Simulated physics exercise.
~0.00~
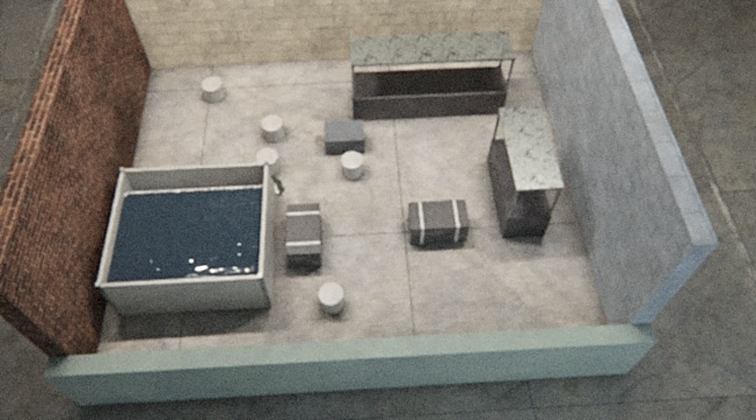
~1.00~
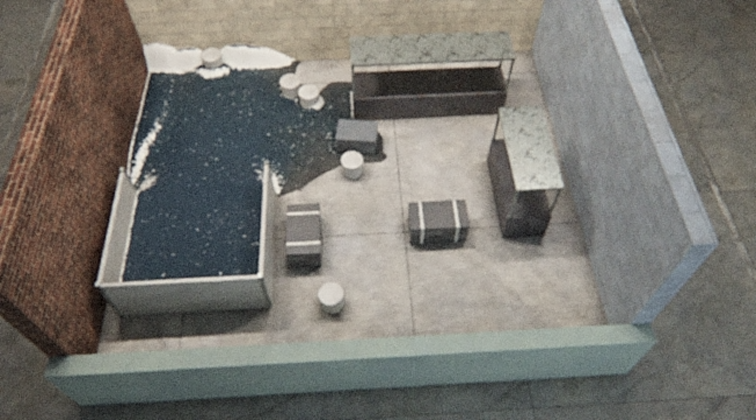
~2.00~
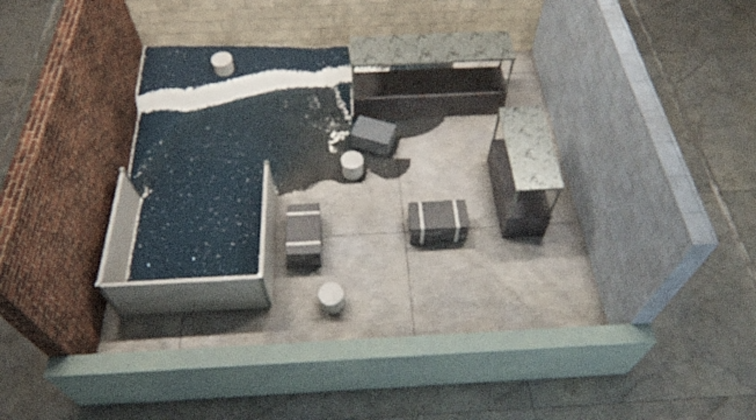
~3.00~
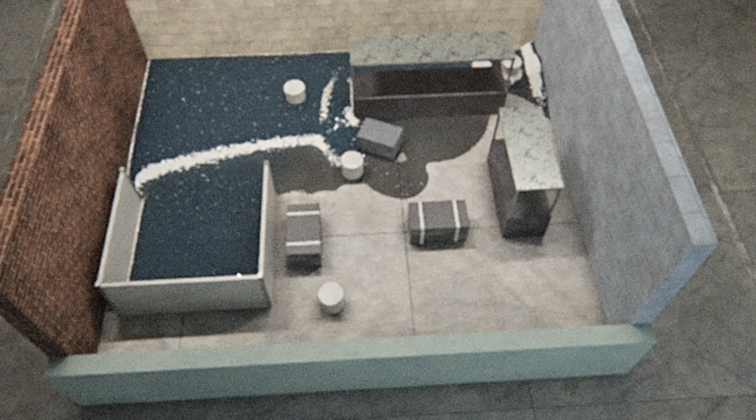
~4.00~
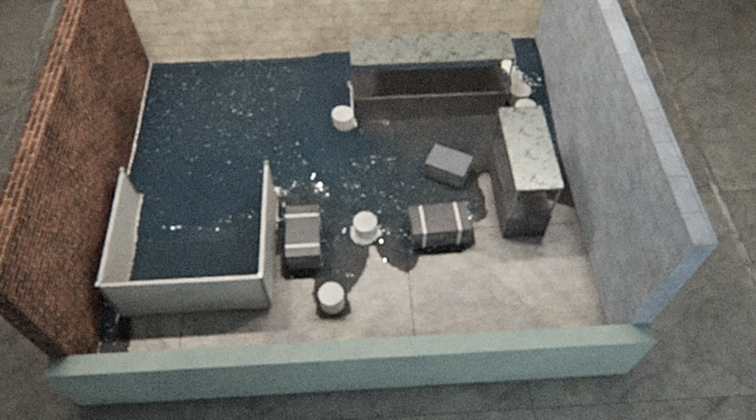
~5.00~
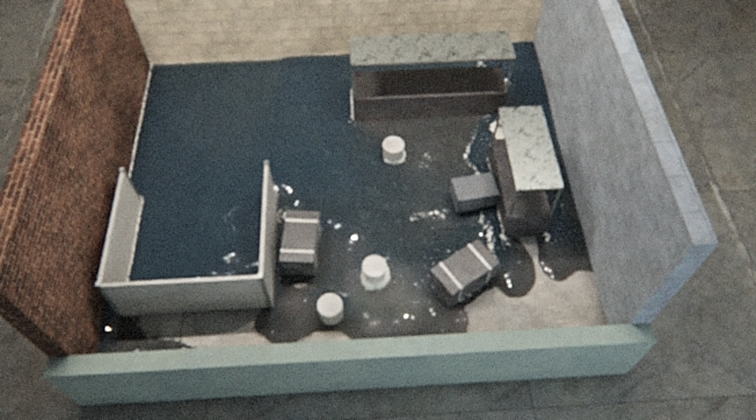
A tank losing its back wall, dark water surging across a walled warehouse bay, and drums, crate and trunks drifting toward the right.
